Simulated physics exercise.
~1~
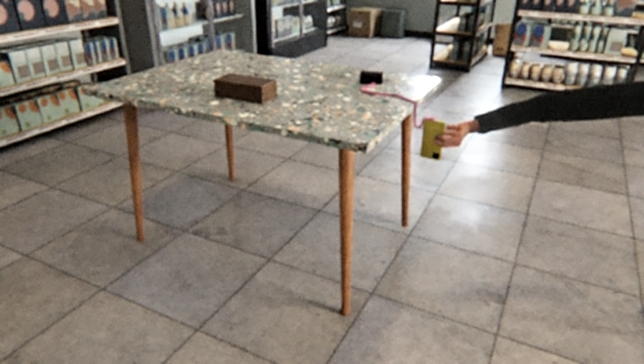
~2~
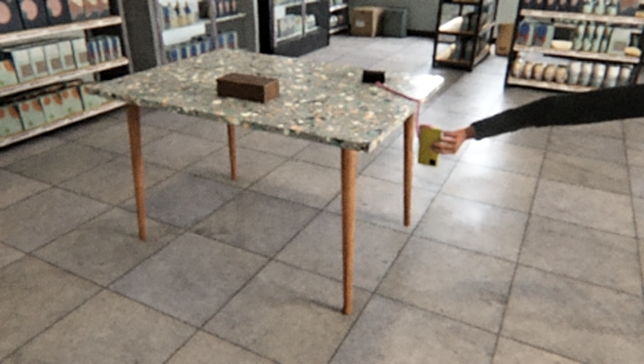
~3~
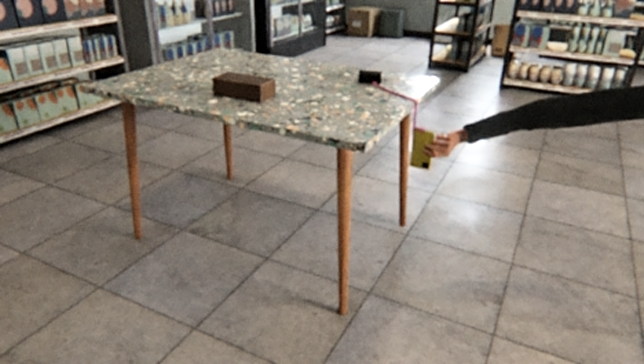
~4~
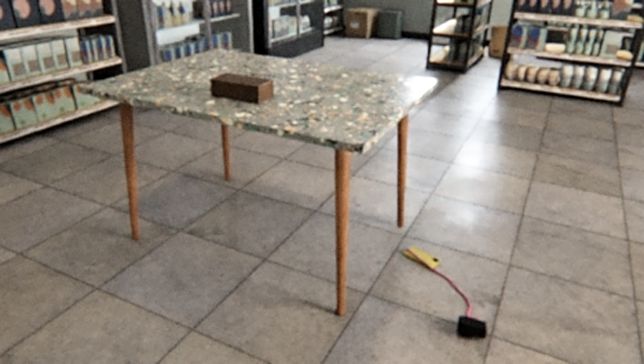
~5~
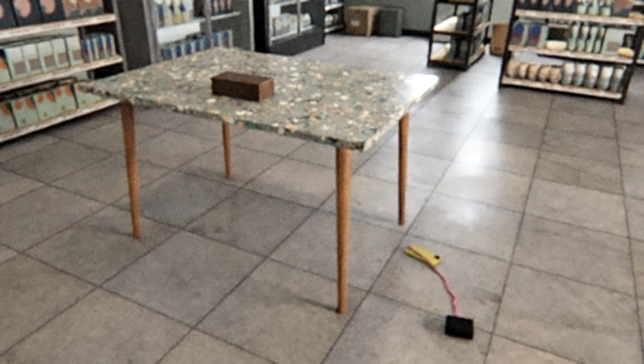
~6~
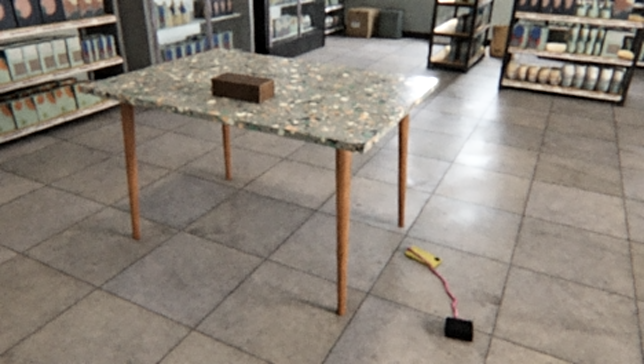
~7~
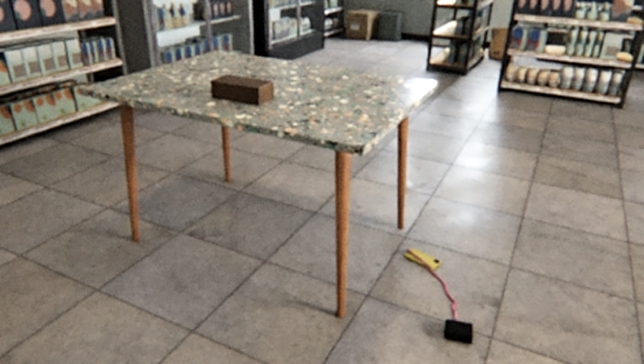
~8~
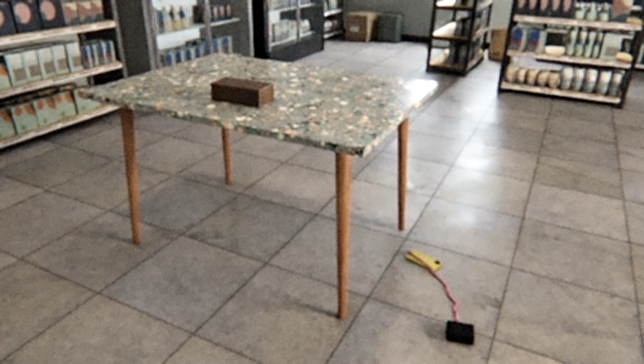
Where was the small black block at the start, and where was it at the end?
At the start it sat on the tabletop near the far right corner. At the end it lay on the tiled floor, to the right of the table and lower in view.
